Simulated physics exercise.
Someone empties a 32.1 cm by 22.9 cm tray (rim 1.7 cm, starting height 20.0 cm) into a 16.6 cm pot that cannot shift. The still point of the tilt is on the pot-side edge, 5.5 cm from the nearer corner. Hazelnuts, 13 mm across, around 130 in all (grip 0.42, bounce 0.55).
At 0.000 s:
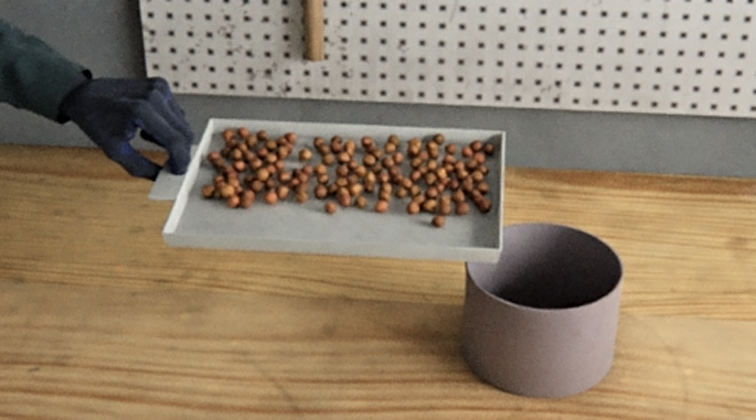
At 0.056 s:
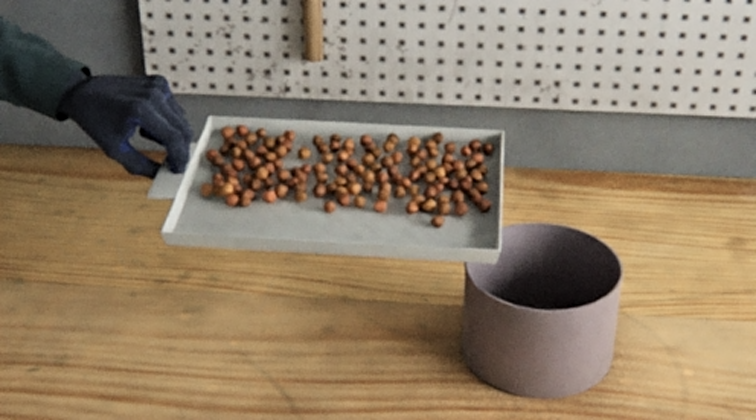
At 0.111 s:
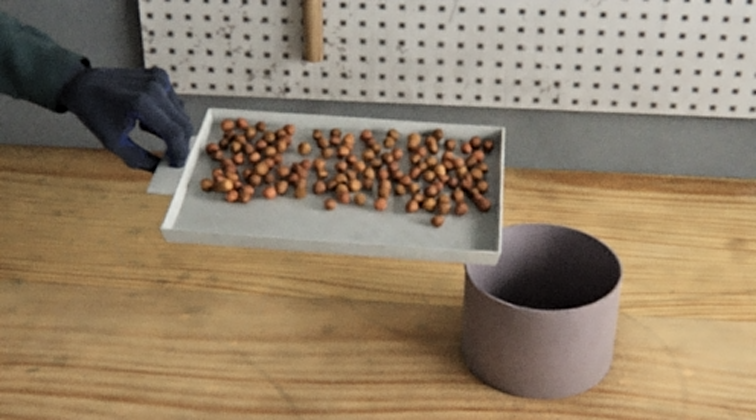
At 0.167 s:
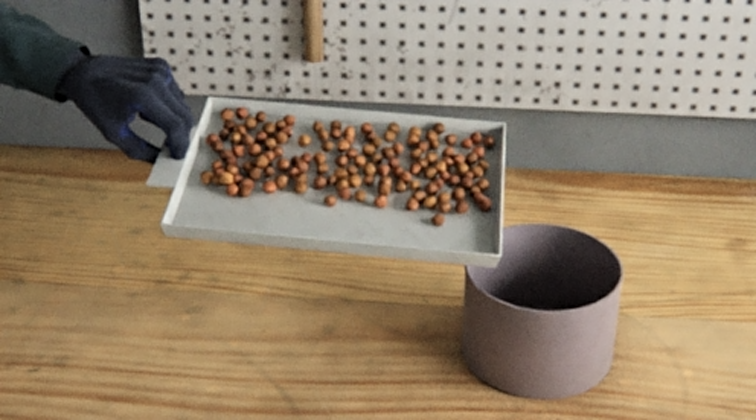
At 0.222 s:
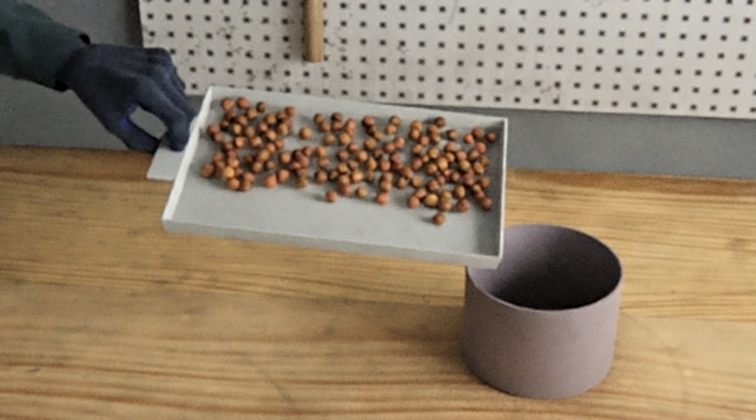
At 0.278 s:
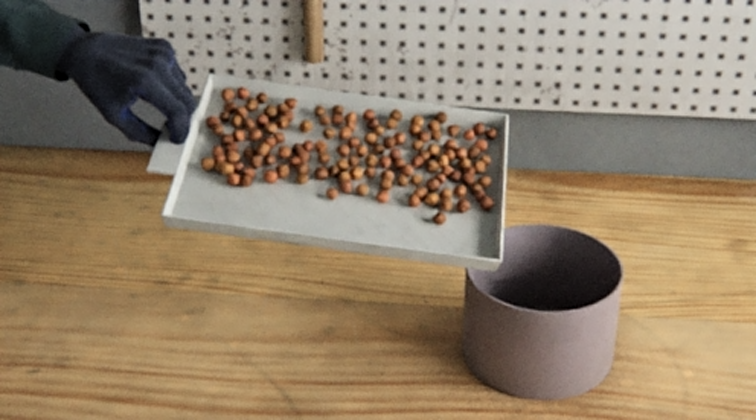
The clip shows a dark-gloved hand holding a pale tray of small reddish-brown round pieces above a wooden surface, beside a mauve pot at right, then raising the tray's left side slightly while the pieces stay spread across it.
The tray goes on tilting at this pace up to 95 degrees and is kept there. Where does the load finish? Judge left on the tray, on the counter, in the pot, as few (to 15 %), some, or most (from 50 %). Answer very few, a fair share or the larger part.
Tray very few, counter the larger part, pot very few.
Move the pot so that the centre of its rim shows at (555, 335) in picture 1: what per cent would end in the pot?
About 55 per cent.
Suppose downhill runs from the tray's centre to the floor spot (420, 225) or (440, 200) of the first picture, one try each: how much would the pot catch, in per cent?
About 10 and 70 per cent.
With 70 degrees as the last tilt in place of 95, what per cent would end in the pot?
It would be near 0 per cent.
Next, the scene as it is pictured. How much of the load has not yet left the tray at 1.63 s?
Some 90 per cent of the load.
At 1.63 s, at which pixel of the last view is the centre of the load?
Around (444, 211).
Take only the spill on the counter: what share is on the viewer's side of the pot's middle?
About 100 per cent.
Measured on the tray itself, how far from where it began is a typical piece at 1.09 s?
Some 11 cm.
Then, at 1.09 s, tilt 50 degrees; the tray holds 100 %, the pot 0 %.
After 1.63 s, tilt 76 degrees; the tray holds 90 %, the pot 0 %.
Then, at 2.23 s, tilt 95 degrees; the tray holds 5 %, the pot 0 %.
At rest (3.6 s), tray 0 %, counter 100 %, pot 0 %.
